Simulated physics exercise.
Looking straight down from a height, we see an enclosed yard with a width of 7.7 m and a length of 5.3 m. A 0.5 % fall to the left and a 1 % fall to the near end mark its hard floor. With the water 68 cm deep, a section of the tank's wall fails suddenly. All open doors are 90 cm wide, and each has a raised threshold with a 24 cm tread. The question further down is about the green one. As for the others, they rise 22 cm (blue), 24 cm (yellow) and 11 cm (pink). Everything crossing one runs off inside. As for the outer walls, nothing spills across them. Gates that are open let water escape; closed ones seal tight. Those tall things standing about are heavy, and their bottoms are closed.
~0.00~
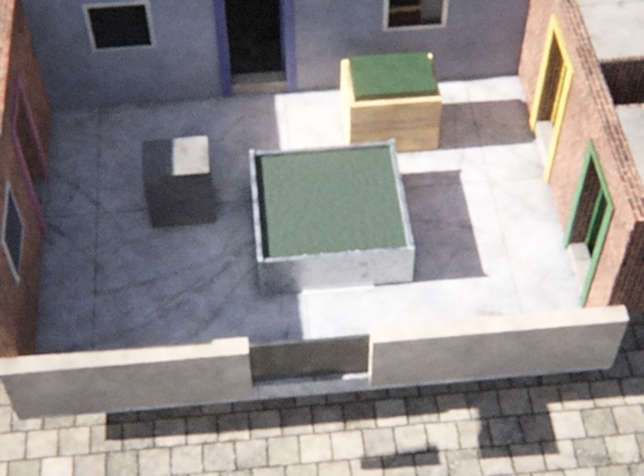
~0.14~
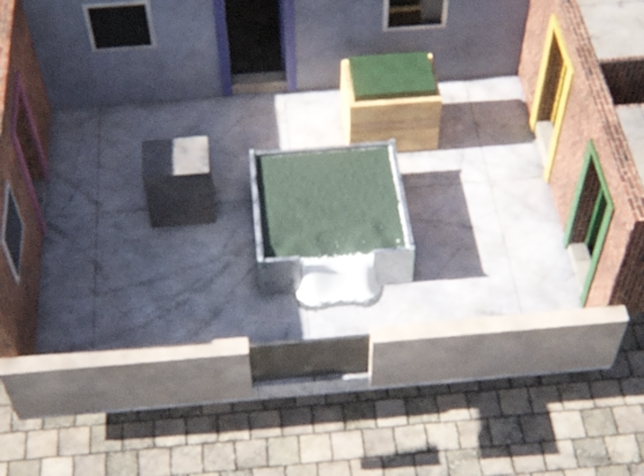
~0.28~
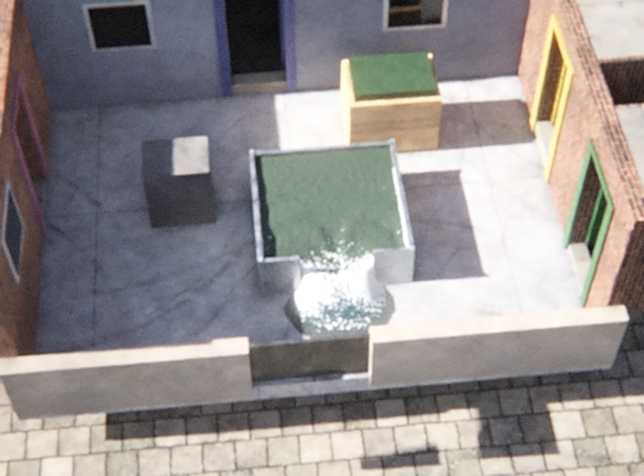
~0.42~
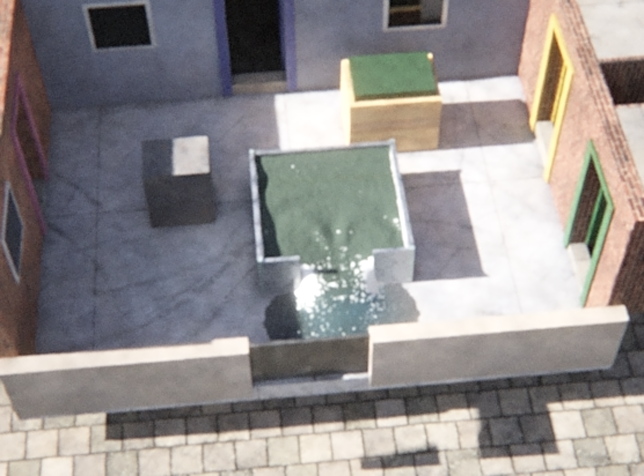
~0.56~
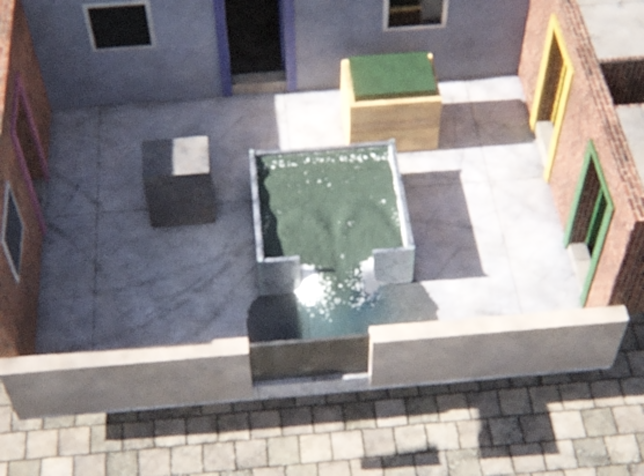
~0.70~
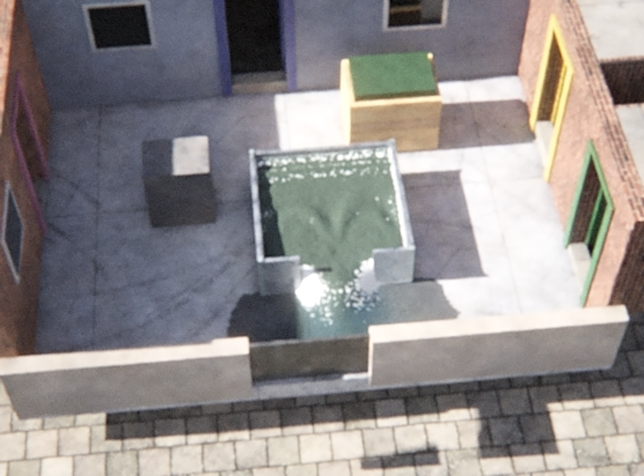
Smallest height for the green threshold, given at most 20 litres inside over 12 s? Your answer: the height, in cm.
About 17 cm.
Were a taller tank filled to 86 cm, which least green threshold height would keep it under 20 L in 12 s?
Something near 23 cm should do.
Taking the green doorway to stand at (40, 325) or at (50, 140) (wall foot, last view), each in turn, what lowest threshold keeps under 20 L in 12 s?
About 17 cm, then about 8.0 cm.
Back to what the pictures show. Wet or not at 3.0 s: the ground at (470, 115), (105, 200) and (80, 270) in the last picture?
So the three spots come out spared, spared, swamped, in that order.
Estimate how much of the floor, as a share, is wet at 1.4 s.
Near 15 per cent is wet.
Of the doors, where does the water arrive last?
Door: Blue.
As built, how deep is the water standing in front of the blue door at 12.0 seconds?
Depth: Near 8.5 cm.
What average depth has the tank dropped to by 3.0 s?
Around 31 cm on average.
After 1.4 s water covers 15 % of the floor, deepest (48 cm) near (352, 363); it has not reached the green door.
After 3.0 s water covers 45 % of the floor, deepest (29 cm) near (352, 363); 21 cm at the green door, 25 litres in over its 13 cm threshold.
After 12.0 s water covers 95 % of the floor, deepest (10 cm) near (47, 390); 6 cm at the green door, 55 litres in over its 13 cm threshold.
At the green door as built, the water arrived by 1.8 s and peaked near 22 cm at 2.6 s.
With a threshold of 15 cm, 33 litres would have come in within the 12 s; with 20 cm, 6 litres. So under 20 litres takes about 17 cm.
